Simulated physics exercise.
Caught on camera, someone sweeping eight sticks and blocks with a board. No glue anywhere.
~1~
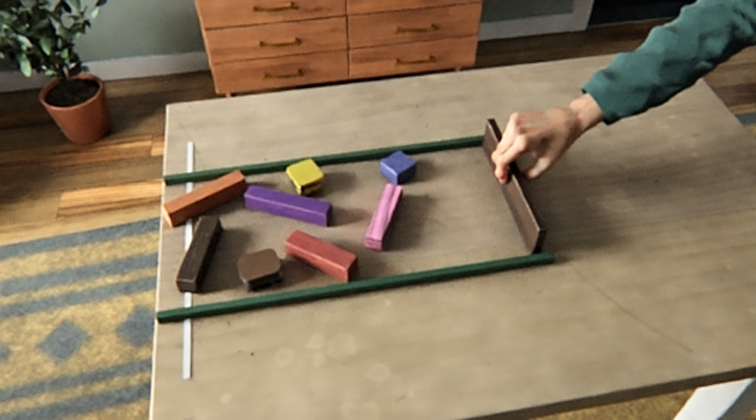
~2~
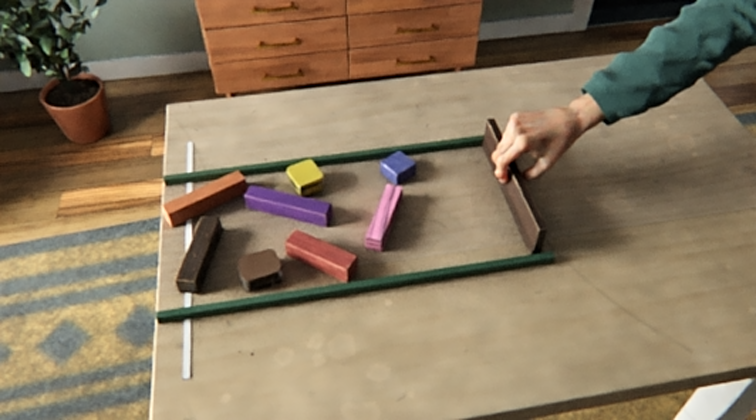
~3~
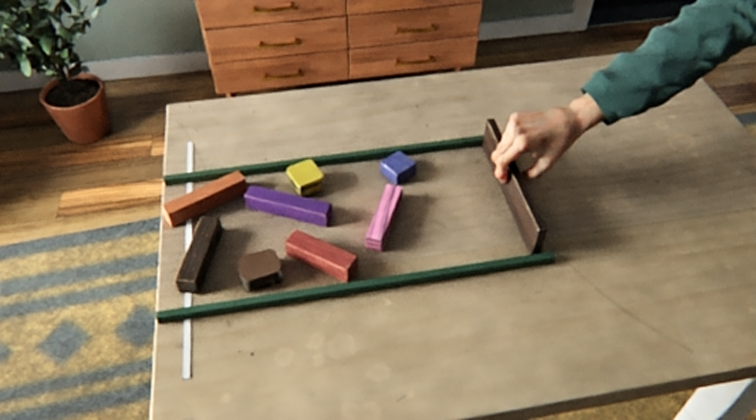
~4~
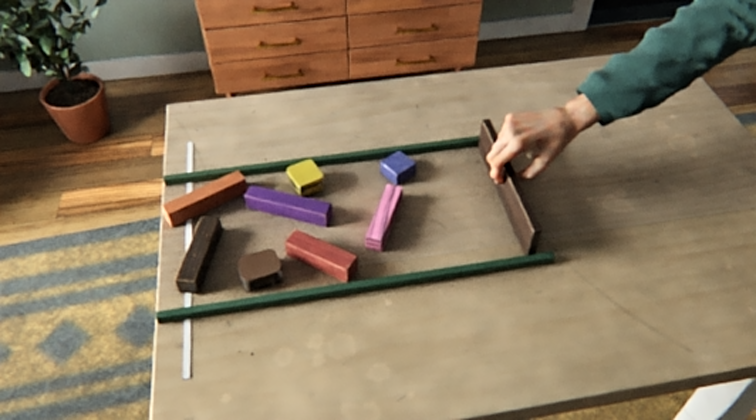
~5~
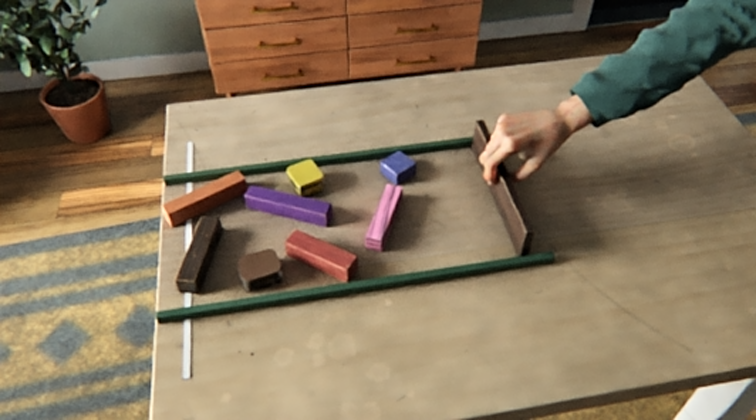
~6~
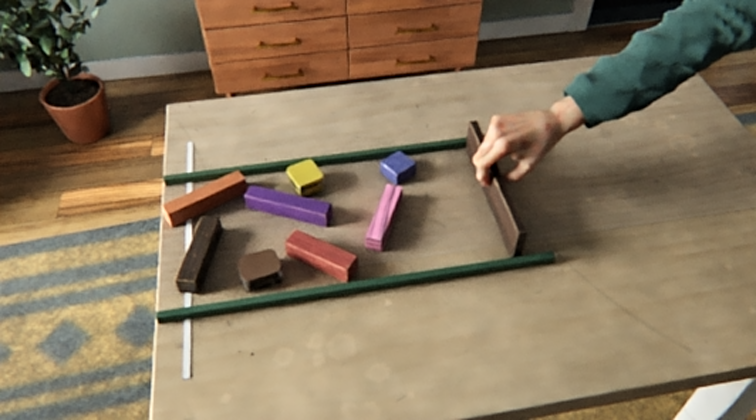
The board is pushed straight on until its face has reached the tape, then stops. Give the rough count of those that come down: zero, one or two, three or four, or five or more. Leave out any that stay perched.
In the end the number that fall off is five or more.
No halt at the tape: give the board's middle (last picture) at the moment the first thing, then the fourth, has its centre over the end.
Near (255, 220) and (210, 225).
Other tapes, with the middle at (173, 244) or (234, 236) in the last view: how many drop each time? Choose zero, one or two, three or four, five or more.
In that order: Five or more; one or two.
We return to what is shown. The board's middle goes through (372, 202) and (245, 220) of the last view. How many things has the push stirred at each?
The counts are 2 and 8.
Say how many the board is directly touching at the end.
2 of them.
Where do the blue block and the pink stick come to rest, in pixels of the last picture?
The blue block at (175, 192), the pink stick at (178, 246).
Early on, none off yet; black bar at rest near (200, 254); orange bar at rest near (206, 198); brown case at rest near (260, 270).
Finally, the number that fall off is five or more; lost, red bar, yellow case, purple bar, brown case, orange bar and black bar.
